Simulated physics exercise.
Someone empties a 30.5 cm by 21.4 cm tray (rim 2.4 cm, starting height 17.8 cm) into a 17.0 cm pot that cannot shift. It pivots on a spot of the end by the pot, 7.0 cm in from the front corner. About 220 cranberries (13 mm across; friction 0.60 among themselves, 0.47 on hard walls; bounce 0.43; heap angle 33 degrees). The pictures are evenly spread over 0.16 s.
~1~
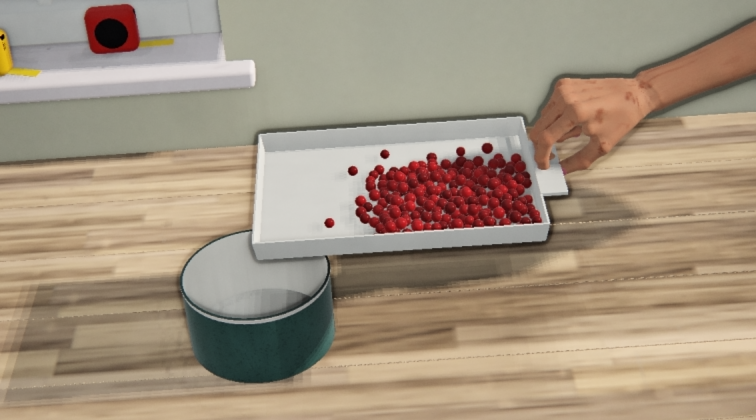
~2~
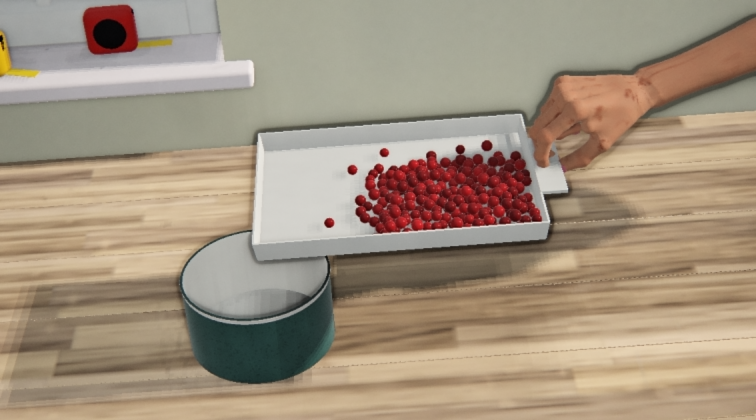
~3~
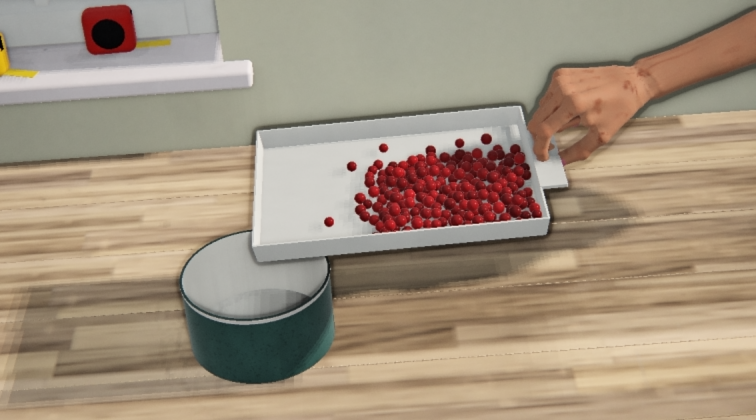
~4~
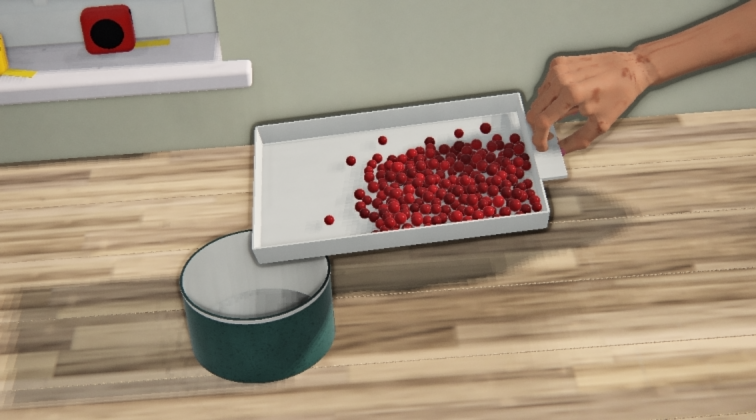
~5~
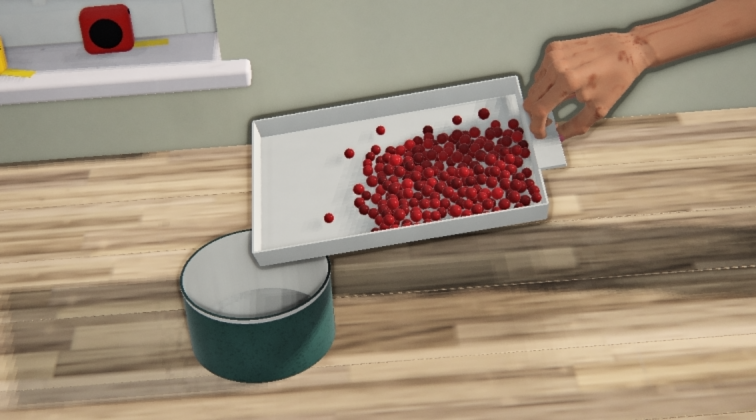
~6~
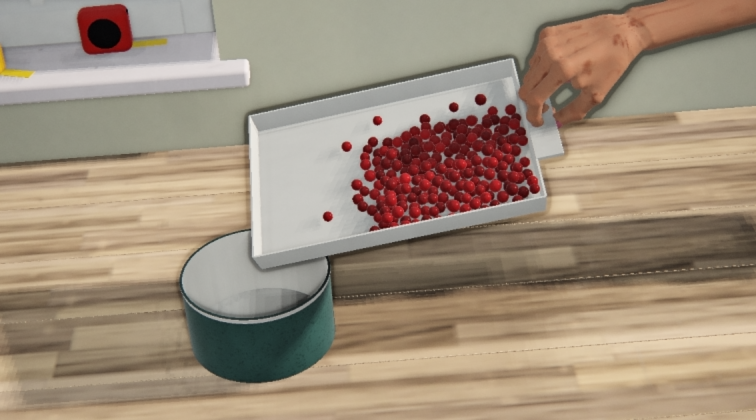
A pale wood-grain surface meets a grey-green wall with a white ledge at the upper left, seen from above at a slant. A white tray of red cranberries heaped toward its right side overlaps the rim of a dark teal pot at left, with a red object on the ledge. A hand at the right steadily raises the tray's handle end, tilting it down leftward, while the cranberries stay heaped.
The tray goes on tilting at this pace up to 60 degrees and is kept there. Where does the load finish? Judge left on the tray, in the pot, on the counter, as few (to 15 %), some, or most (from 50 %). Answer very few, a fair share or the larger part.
Left on the tray: The larger part; in the pot: Very few; on the counter: A fair share.
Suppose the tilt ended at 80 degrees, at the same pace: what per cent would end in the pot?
In that case some 5 per cent.
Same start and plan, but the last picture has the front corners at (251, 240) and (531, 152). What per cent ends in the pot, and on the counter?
Pot 15, counter 40.
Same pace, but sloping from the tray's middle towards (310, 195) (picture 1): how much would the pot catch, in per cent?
About 15 per cent.
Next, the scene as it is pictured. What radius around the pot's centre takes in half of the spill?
Some 18 cm.
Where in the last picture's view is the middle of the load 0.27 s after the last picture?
Near (395, 167).
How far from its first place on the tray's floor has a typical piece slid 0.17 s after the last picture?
Roughly 1 cm.
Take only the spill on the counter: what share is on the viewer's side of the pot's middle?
Some 100 per cent.
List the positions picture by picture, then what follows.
Tray tilt 0 degrees, front corners at (256, 241) and (546, 222); middle of the pieces at (445, 196); pot at (255, 272), in the first picture.
Tray tilt 1 degrees, front corners at (256, 242) and (546, 220); middle of the pieces at (445, 195), in the second picture.
Tray tilt 3 degrees, front corners at (256, 244) and (546, 216); middle of the pieces at (444, 191), in the third picture.
Tray tilt 6 degrees, front corners at (256, 246) and (545, 210), lowest corner left front; middle of the pieces at (444, 185), in the fourth picture.
Tray tilt 11 degrees, front corners at (256, 250) and (544, 202), lowest corner left front; middle of the pieces at (443, 176), in the fifth picture.
Tray tilt 15 degrees, front corners at (256, 254) and (542, 194), lowest corner left front; middle of the pieces at (440, 169); pot at (255, 271), in the sixth picture.
Then, 0.17 s after the last picture, tilt 40 degrees; the tray holds 100 %, the pot 0 %.
Then, 0.27 s after the last picture, tilt 54 degrees; the tray holds 100 %, the pot 0 %.
Then, 0.51 s after the last picture, tilt 60 degrees; the tray holds 75 %, the pot 0 %.
In the end, tray 60 %, pot 0 %, counter 35 %.
